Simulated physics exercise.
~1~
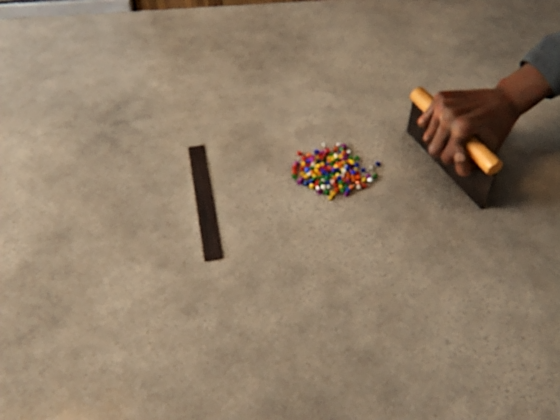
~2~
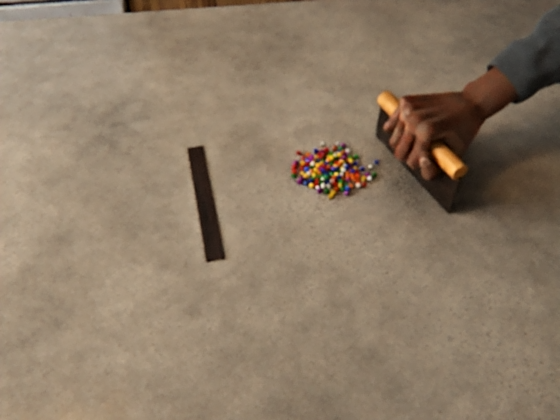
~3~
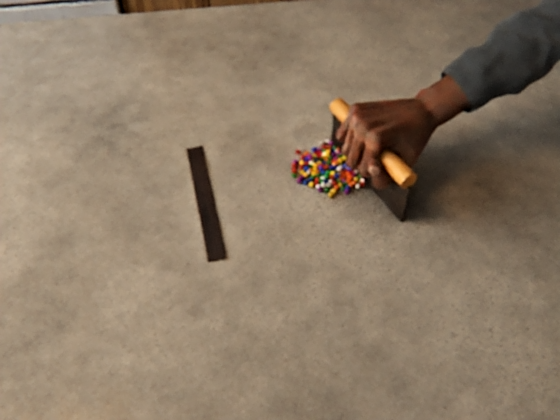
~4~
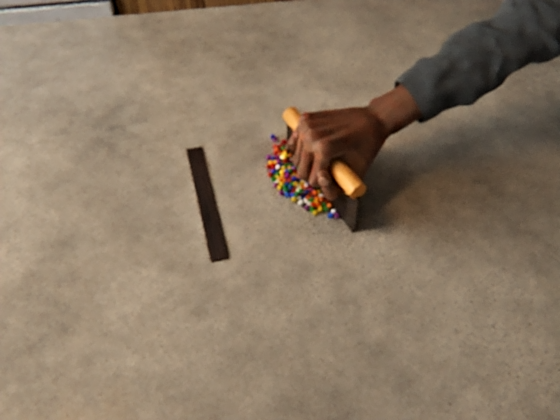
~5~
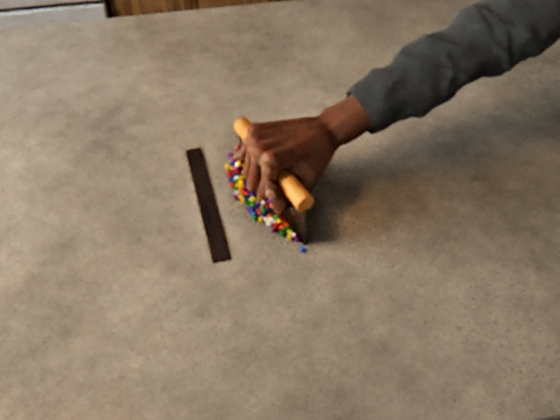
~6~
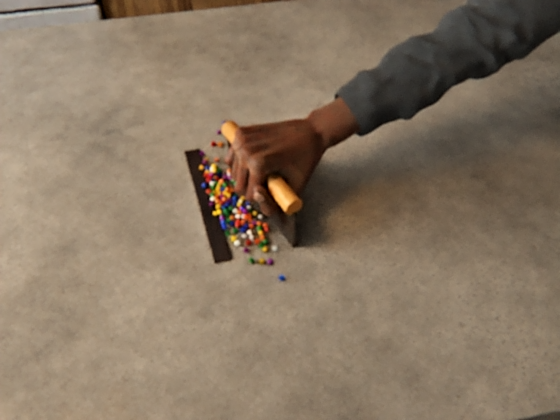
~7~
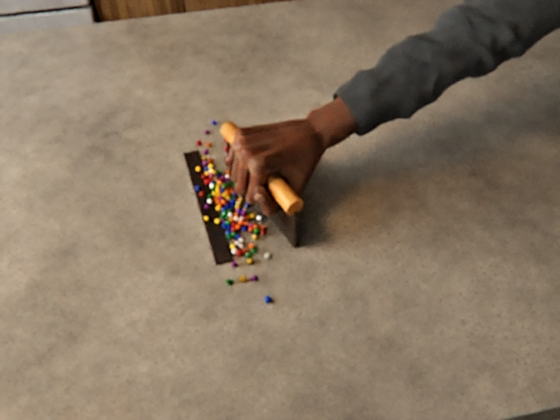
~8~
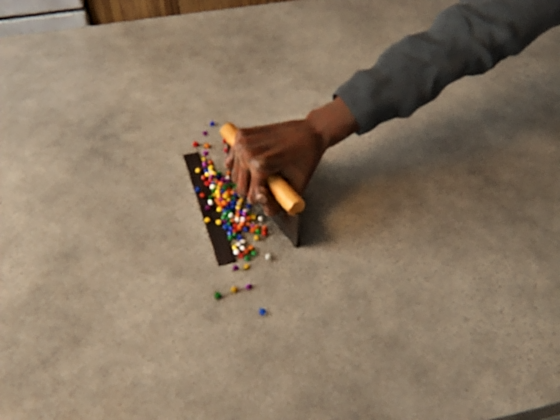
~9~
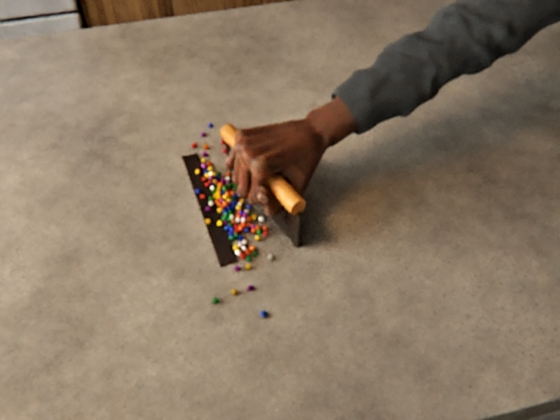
A hand gripping a scraper with a wooden handle pushed a pile of colourful beads leftward across a grey surface toward a dark strip, then stopped short of it, leaving the beads scattered against and over the strip, with a few straying past its near end.
